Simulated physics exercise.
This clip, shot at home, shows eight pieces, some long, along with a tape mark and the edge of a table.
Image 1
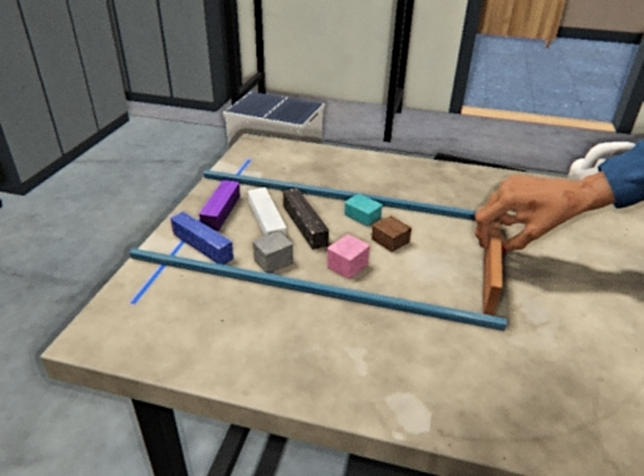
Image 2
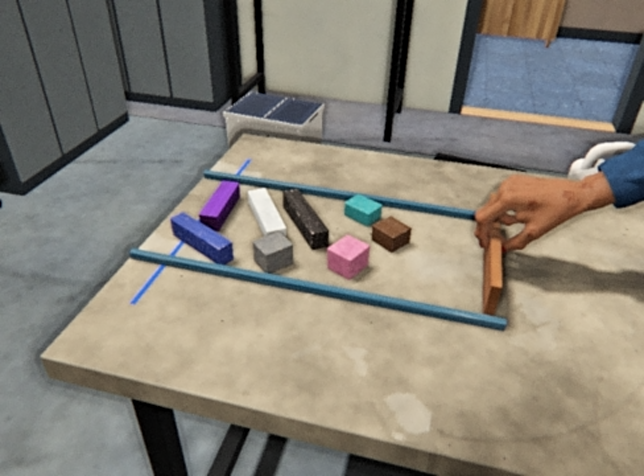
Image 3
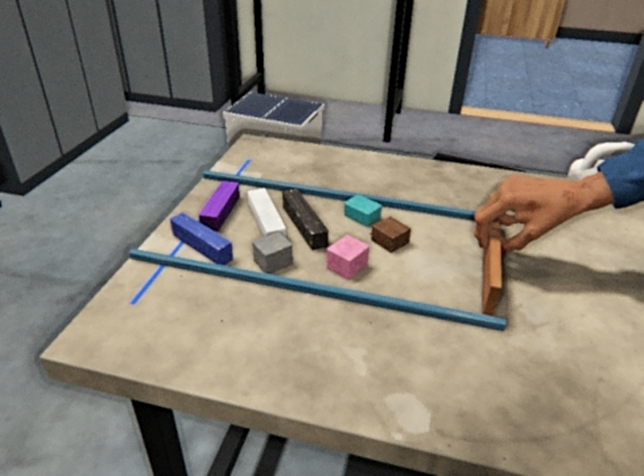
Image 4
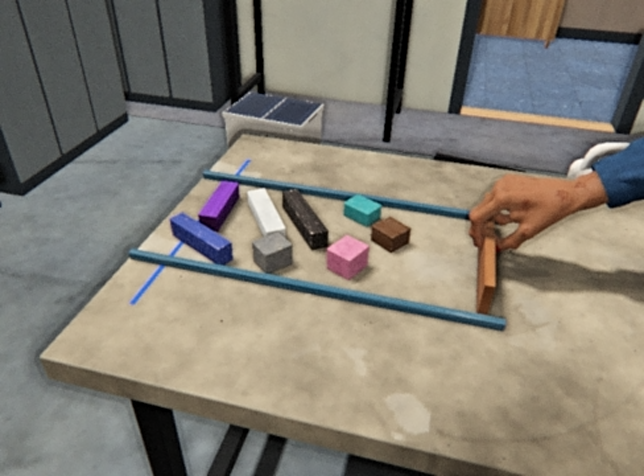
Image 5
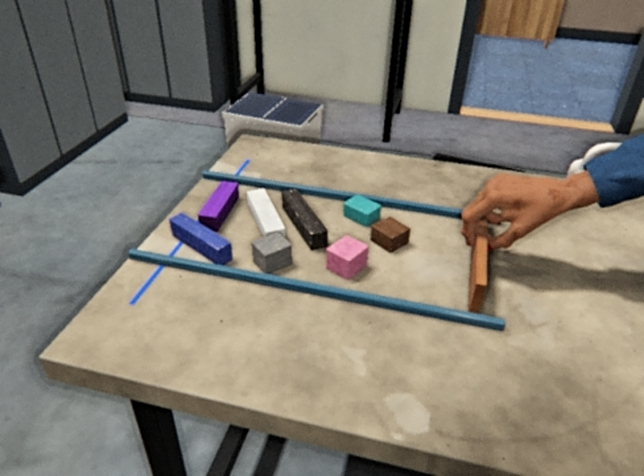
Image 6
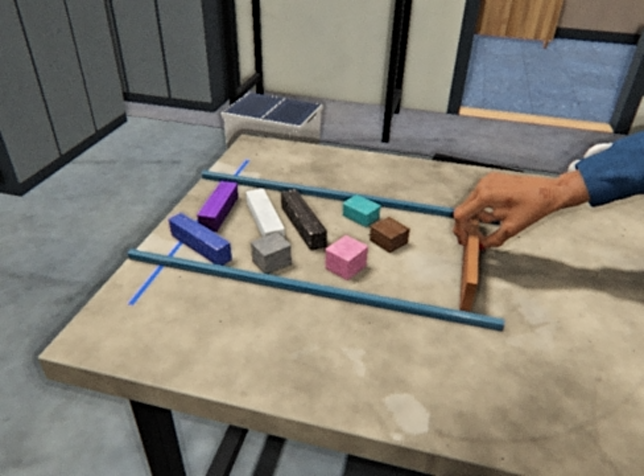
The clip shows a hand holding an upright wooden board between two rails on a table, at first still, then sliding it slightly left toward several colourful blocks and bars, which stay in place near a blue tape line.
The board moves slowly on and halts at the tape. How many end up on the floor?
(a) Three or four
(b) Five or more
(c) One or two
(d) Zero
Option b: Five or more.
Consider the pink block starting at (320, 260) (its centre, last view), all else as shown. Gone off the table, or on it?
Lab note: It does not drop.
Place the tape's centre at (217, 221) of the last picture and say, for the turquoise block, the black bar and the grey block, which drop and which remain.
The turquoise block stays put; the black bar stays put; and the grey block stays put.
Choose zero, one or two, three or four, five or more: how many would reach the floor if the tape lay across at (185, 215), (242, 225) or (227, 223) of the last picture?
Well, going through them: Five or over, then not one, then either one or two.
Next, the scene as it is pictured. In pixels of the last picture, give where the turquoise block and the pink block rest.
One is at about (203, 190), the other at about (169, 230).
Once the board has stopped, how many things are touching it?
The count in contact is 3.
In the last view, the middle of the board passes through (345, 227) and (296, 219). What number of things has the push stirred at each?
So 4, and at the other place 7.
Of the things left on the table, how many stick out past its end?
That comes to 0 of them.
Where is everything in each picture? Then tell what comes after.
The first frame shows purple stick (221, 205); blue bar (201, 238); white bar (267, 215); board (492, 250); tape (203, 217).
The second frame shows blue bar (201, 239); brown block (391, 234).
The third frame shows white bar (266, 215); turquoise block (363, 210).
The fourth frame shows purple stick (220, 205); grey block (273, 253).
The fifth frame shows blue bar (200, 239); board (479, 249).
The sixth frame shows purple stick (219, 206); blue bar (200, 239); white bar (265, 216); board (470, 248); tape (201, 218).
A little later, none off yet; purple stick at rest near (219, 206); blue bar at rest near (200, 239); white bar at rest near (265, 216).
Next, none off yet; purple stick at rest near (219, 206); blue bar at rest near (199, 239); white bar shifted a little near (252, 216).
Later still, none off yet; purple stick shifted about its own width near (179, 200); blue bar shifted about its own width near (152, 227); white bar shifted about its own width near (194, 207).
When it is over, the number that fall off is five or more; down, black bar, grey block, white bar, blue bar and purple stick.
